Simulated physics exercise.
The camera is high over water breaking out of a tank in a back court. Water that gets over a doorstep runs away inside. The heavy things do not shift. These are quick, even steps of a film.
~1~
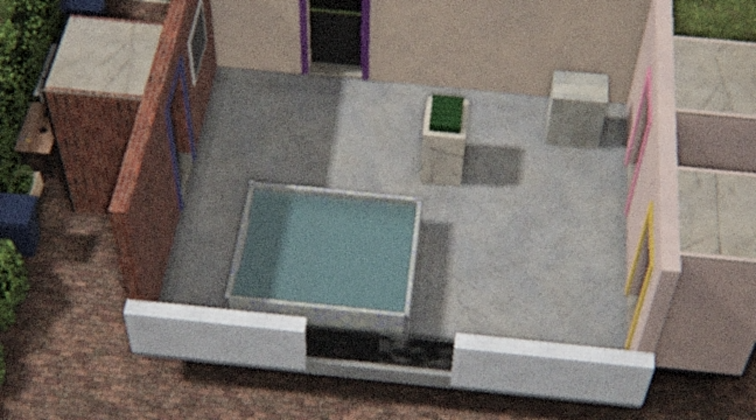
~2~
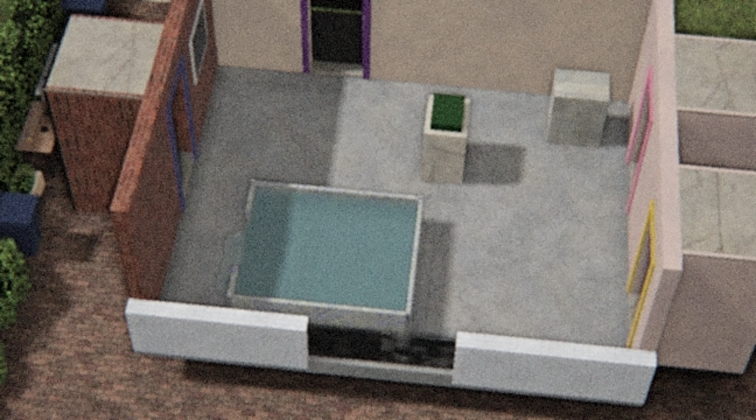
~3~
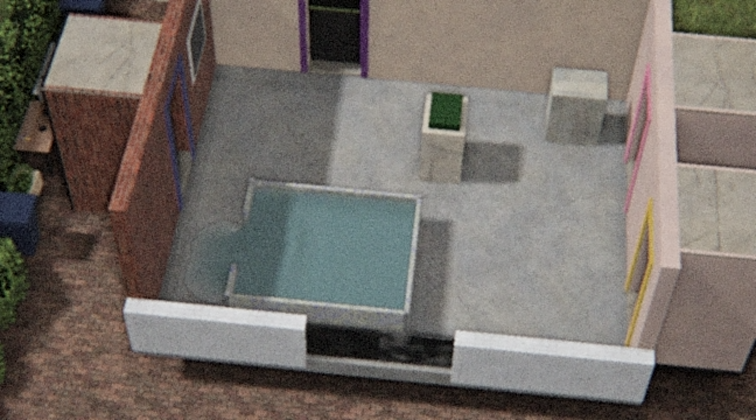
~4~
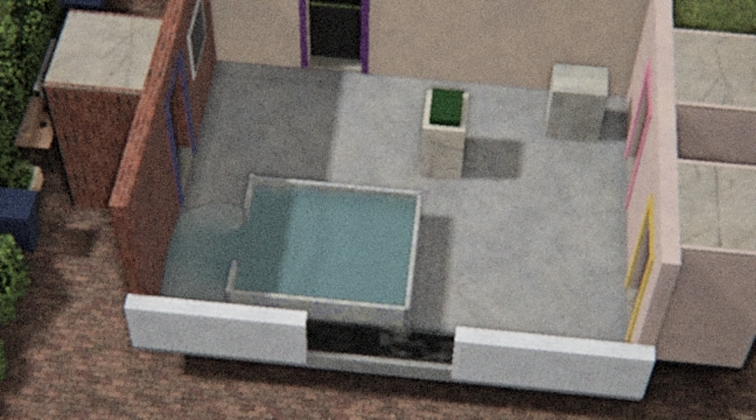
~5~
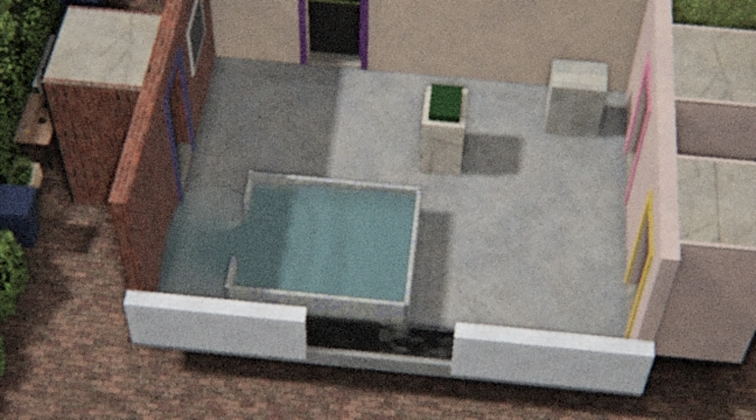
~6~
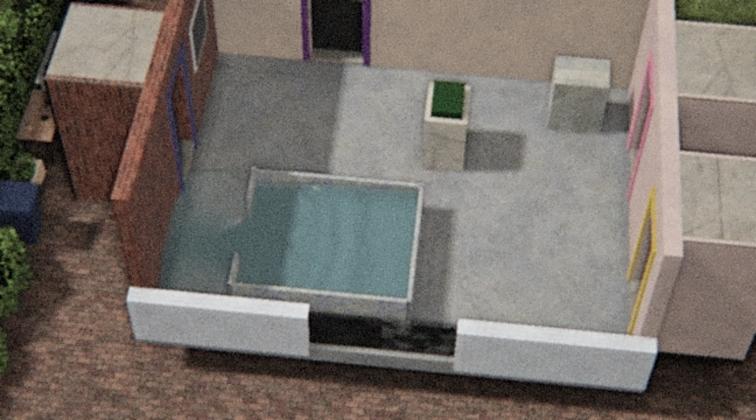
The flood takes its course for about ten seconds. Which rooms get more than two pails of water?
In the end: The blue door stays under that; the pink door stays under that; the yellow door takes more than that; the purple door takes more than that.
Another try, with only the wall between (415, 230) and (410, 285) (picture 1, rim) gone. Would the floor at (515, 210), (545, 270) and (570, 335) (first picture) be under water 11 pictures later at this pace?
One after the other: Flooded, flooded, covered.
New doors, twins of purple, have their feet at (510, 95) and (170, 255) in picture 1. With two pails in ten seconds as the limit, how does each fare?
As listed: Holds, goes over.
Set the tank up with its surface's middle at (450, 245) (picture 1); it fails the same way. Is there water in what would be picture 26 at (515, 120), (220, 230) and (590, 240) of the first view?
In turn: Clear, covered, no water.
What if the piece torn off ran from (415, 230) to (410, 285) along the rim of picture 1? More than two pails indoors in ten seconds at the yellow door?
In short: The yellow door is over.
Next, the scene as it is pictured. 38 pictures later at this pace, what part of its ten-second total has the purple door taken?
Close to 70 %.
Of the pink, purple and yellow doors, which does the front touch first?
It is the purple-painted one.
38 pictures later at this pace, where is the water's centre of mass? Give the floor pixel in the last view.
Around (337, 220).
A moment on, water covers 10 % of the floor; the blue door wet at the sill, nothing in, the pink door not reached, the yellow door not reached, the purple door not reached.
Next, water covers 30 % of the floor; the blue door wet at the sill, nothing in, the pink door not reached, the yellow door not reached, the purple door not reached.
Then, water covers 50 % of the floor; the blue door wet at the sill, nothing in, the pink door not reached, the yellow door not reached, the purple door under two buckets in.
Later, water covers 75 % of the floor; the blue door wet at the sill, nothing in, the pink door wet at the sill, nothing in, the yellow door over two buckets in, the purple door over two buckets in.
In the end, water covers 95 % of the floor; the blue door wet at the sill, nothing in, the pink door wet at the sill, nothing in, the yellow door far over two buckets in, the purple door over two buckets in.
